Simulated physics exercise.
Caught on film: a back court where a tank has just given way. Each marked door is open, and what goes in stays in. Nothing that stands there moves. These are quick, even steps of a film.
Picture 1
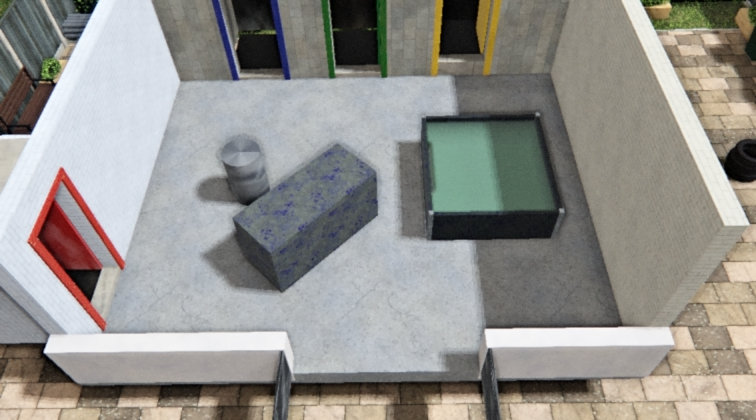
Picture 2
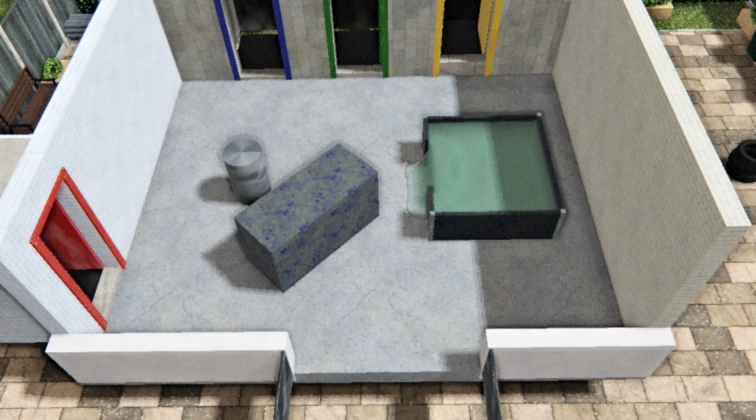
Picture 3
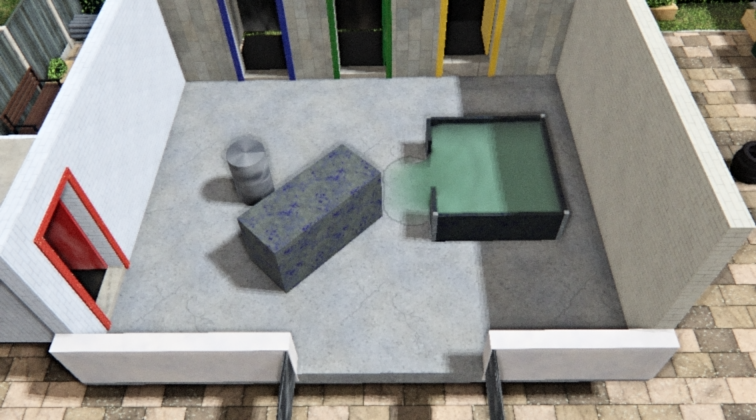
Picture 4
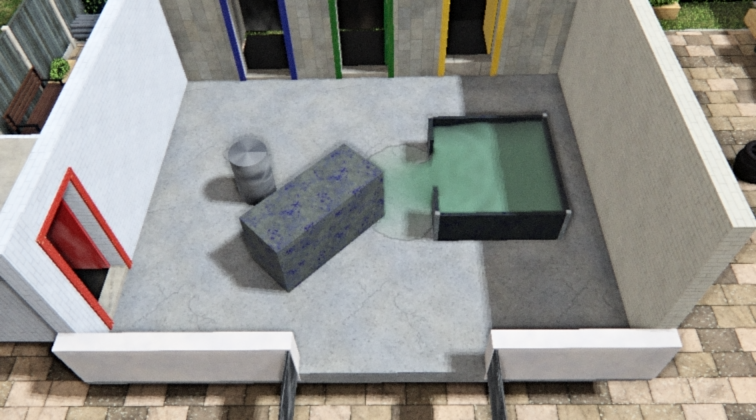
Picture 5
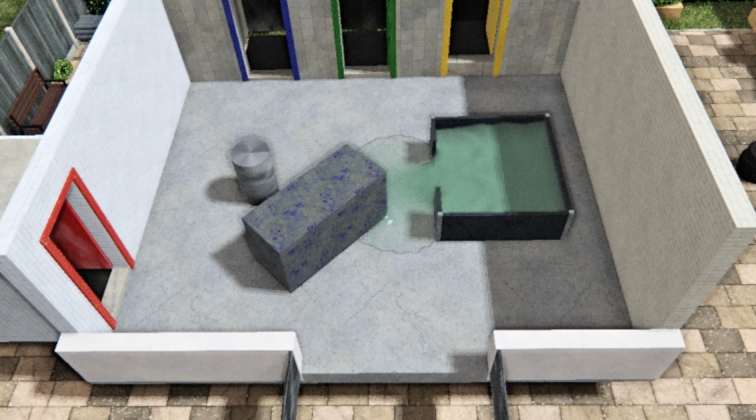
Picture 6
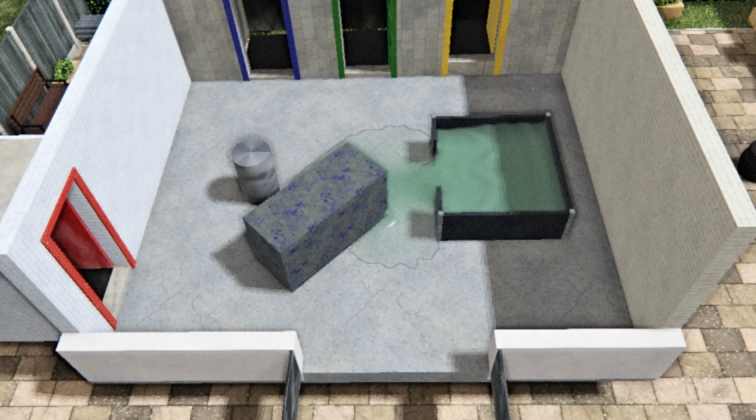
A walled back court with a grey floor is seen from high above its open front, a red-framed doorway at left and blue, green and yellow ones along the back. A speckled blue-grey block sits near the middle beside a grey metal drum, with a dark-sided tank of green water at right. Water pours from the tank's left side and spreads around the block's near end, while the view shifts very slightly.
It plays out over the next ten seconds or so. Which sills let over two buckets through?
One by one: The red door stays under that; the yellow door stays under that; the green door stays under that; the blue door takes more than that.
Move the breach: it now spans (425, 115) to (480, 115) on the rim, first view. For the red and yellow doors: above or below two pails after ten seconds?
In short: The red one stays under; the yellow one keeps below it.
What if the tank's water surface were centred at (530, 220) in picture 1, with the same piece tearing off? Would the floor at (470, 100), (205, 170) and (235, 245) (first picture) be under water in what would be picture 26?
In turn: Free of water, dry, free of water.
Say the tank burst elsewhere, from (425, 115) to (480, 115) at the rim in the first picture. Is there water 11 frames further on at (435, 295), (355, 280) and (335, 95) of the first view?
As listed: Clear, not flooded, flooded.
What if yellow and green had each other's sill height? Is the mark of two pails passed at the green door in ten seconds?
In short: Green door holds.
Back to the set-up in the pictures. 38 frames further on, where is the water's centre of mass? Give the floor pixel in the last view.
At about (337, 171).
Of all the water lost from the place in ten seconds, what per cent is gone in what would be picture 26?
Roughly 35 per cent.
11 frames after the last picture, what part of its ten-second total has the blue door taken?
Near 0 in a hundred.
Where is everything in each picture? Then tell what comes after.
In the first frame, still water in the water tank at (487, 165).
In the second frame, the front is at (418, 165), out from the gap at (429, 182).
In the third frame, water pours out at (432, 183) and has run to (394, 216).
In the fourth frame, the front is at a hidden place, out from the gap at (434, 183).
In the fifth frame, water pours out at (437, 183) and has run to a hidden place.
In the sixth frame, the front is at a hidden place, out from the gap at (437, 181).
A moment on, water covers 20 % of the floor; the red door not reached, the yellow door not reached, the green door not reached, the blue door not reached.
Next, water covers 45 % of the floor; the red door not reached, the yellow door not reached, the green door not reached, the blue door wet at the sill, nothing in.
Then, water covers 50 % of the floor; the red door not reached, the yellow door not reached, the green door wet at the sill, nothing in, the blue door over two buckets in.
Later, water covers 60 % of the floor; the red door wet at the sill, nothing in, the yellow door wet at the sill, nothing in, the green door wet at the sill, nothing in, the blue door over two buckets in.
In the end, water covers 80 % of the floor; the red door wet at the sill, nothing in, the yellow door wet at the sill, nothing in, the green door wet at the sill, nothing in, the blue door far over two buckets in.
